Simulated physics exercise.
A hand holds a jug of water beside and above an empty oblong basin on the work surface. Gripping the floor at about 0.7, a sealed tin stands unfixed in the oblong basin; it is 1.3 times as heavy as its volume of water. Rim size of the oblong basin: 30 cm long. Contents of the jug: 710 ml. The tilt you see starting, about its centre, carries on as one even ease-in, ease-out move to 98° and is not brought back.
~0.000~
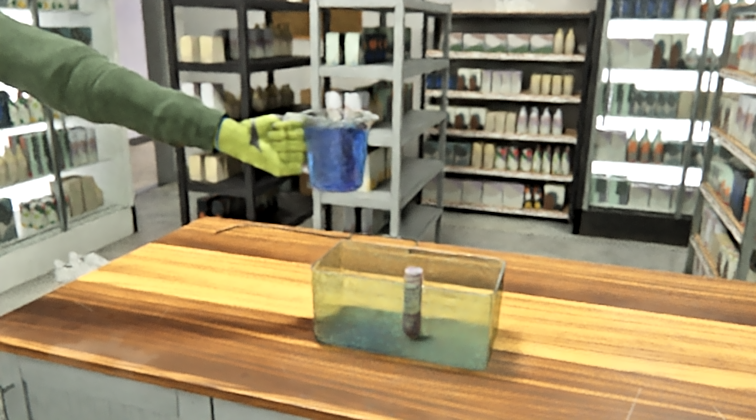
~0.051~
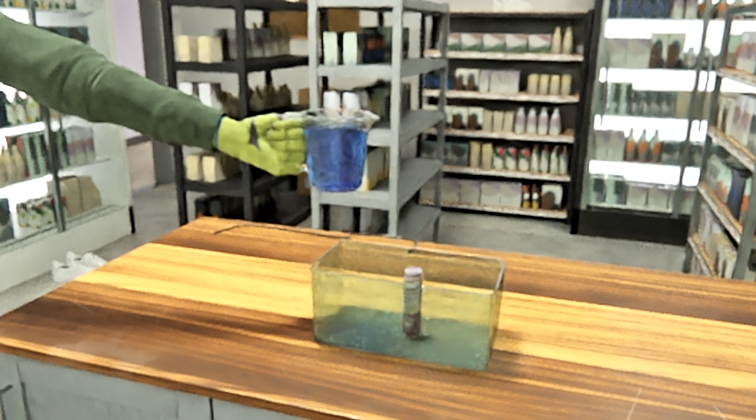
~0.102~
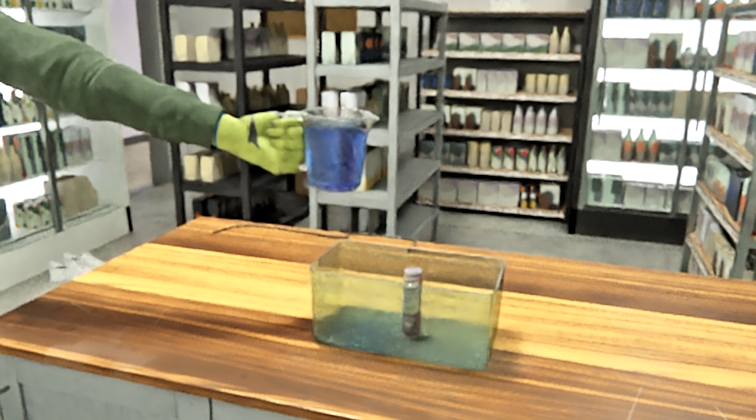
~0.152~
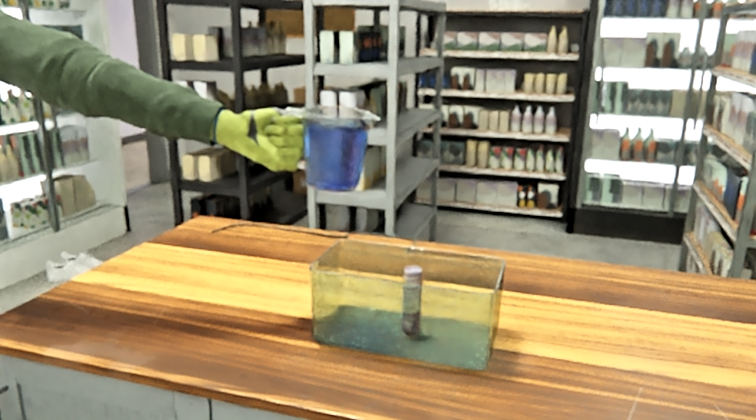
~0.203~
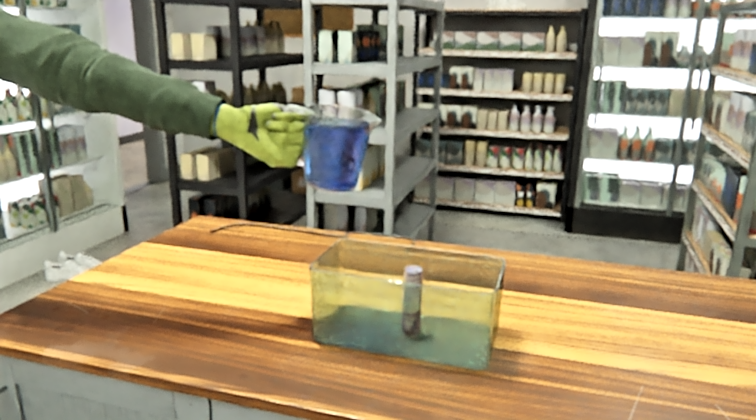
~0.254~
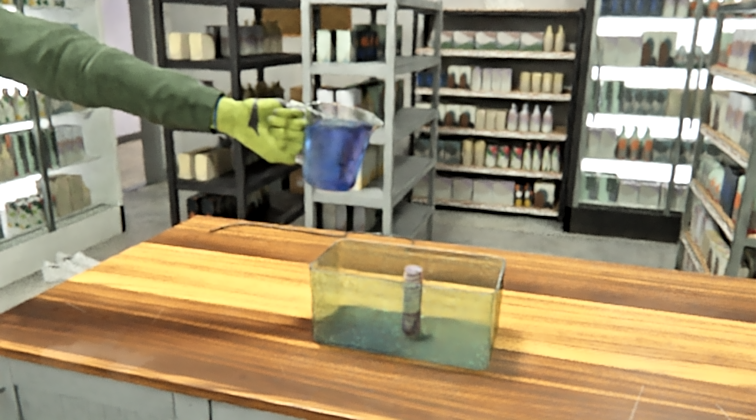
A yellow-gloved hand held a clear jug of blue liquid above a glass basin with a small upright tin inside on a wooden counter, then slowly tilted the jug slightly to the right.
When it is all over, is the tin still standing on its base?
It is not overturned.
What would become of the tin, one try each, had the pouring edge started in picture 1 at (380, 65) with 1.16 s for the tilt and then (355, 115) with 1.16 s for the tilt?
Try 1: Still standing; try 2: Tipped over.
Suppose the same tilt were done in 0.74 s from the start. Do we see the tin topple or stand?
Result: Tin upright.
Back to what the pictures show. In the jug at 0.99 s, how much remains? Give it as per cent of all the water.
Remaining share: Approx. 30 %.
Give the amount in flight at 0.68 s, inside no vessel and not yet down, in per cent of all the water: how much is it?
Some 18 % is the figure.
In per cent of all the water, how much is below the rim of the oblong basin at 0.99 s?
About 46 %.
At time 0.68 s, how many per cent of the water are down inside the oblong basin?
About 3 per cent.
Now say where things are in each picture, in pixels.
The first picture shows tilt 0°; pouring edge (378, 118); surface from (309, 123) to (368, 127); the oblong basin's rim runs from (326, 255) to (500, 278); the tin's top is at (413, 273).
The second picture shows tilt 0°; pouring edge (378, 118); surface from (309, 123) to (368, 127).
The third picture shows tilt 2°; pouring edge (378, 118); surface from (309, 122) to (368, 127).
The fourth picture shows tilt 4°; pouring edge (379, 119); surface from (309, 121) to (369, 127).
The fifth picture shows tilt 7°; pouring edge (381, 121); surface from (310, 120) to (371, 126).
The sixth picture shows tilt 11°; pouring edge (383, 124); surface from (311, 121) to (374, 126).
Then, 0.68 s in, the tilt is 62° and 79 per cent is still to pour; the tin stands where it began.
Then, 0.99 s in, the tilt is 93° and 30 per cent is still to pour; the tin stands where it began.
Then, 1.31 s in, the tilt is 98° and 3 per cent is still to pour; the tin stands where it began.
Then, 1.66 s in, the tilt is 98° and 0 per cent is still to pour; the tin stands where it began.
Finally, the tin stands where it began.
